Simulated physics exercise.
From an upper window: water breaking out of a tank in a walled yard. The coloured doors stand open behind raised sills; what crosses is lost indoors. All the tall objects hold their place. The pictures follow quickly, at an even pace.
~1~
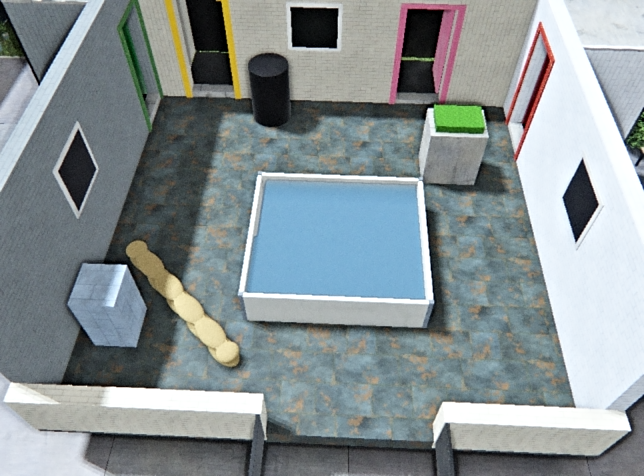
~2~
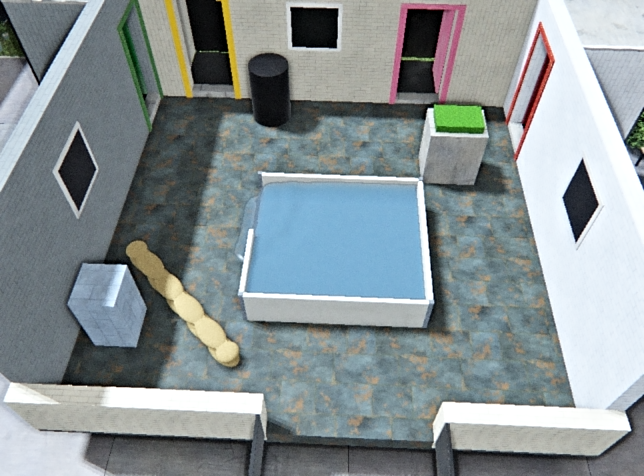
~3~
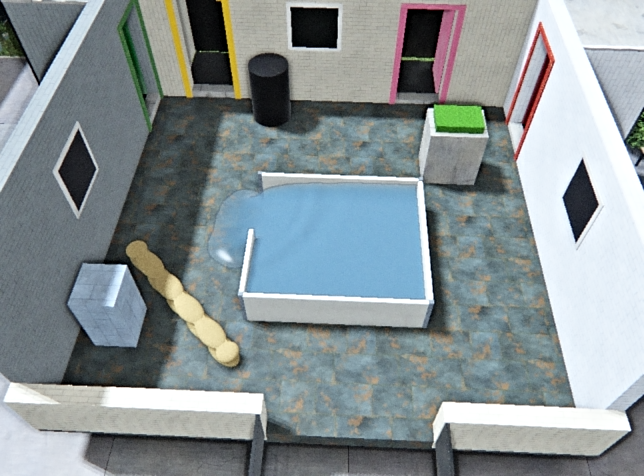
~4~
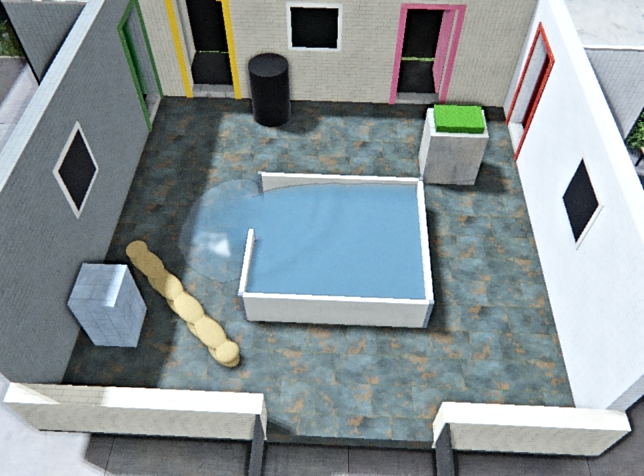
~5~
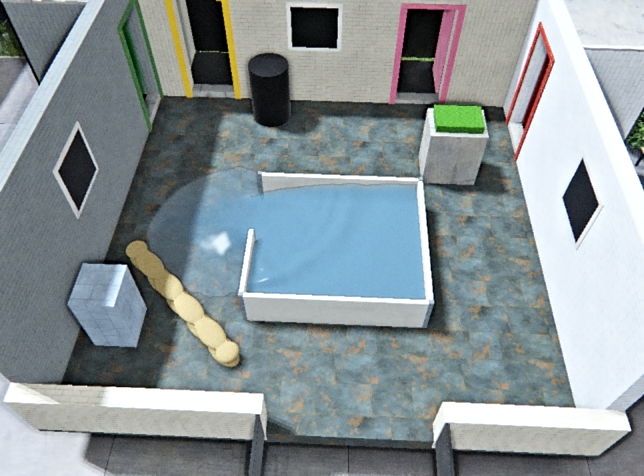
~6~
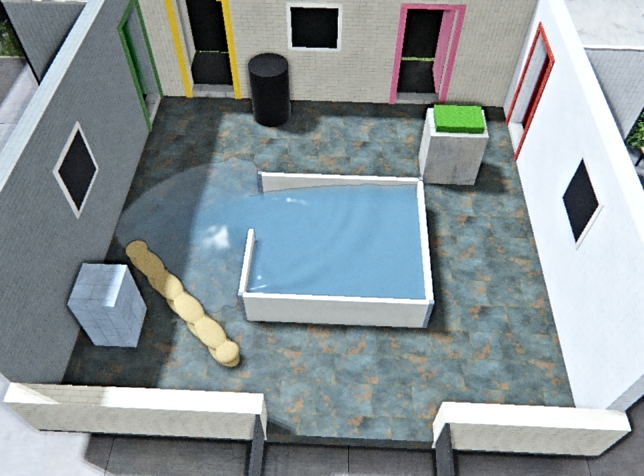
Water pouring through a gap in the left side of a white-walled tank and spreading left across a tiled yard.
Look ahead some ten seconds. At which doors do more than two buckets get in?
In the end: The pink door stays under that; the yellow door takes more than that; the red door stays under that; the green door takes more than that.
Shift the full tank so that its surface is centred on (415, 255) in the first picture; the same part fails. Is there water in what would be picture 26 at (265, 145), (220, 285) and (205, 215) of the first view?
As listed: Covered, awash, wet.
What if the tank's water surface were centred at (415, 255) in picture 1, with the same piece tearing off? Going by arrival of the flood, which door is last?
Last comes the red one.
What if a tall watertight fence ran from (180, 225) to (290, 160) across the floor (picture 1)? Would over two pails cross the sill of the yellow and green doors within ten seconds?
My reading: Yellow door is under, green door stays under.
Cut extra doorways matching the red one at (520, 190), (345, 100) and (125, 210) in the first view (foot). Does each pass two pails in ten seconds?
In that order: Holds, stays under, is over.
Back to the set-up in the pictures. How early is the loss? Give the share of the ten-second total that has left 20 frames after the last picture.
Some 15 per cent.
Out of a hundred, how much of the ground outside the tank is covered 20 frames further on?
About 35 per cent.
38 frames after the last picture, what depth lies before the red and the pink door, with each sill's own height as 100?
Near 10 and 20 in a hundred.
A moment on, water covers 15 % of the floor; the pink door not reached, the yellow door not reached, the red door not reached, the green door not reached.
Next, water covers 25 % of the floor; the pink door not reached, the yellow door not reached, the red door not reached, the green door wet at the sill, nothing in.
Then, water covers 35 % of the floor; the pink door not reached, the yellow door over two buckets in, the red door not reached, the green door over two buckets in.
Later, water covers 65 % of the floor; the pink door wet at the sill, nothing in, the yellow door far over two buckets in, the red door not reached, the green door far over two buckets in.
In the end, water covers 90 % of the floor; the pink door wet at the sill, nothing in, the yellow door far over two buckets in, the red door wet at the sill, nothing in, the green door far over two buckets in.
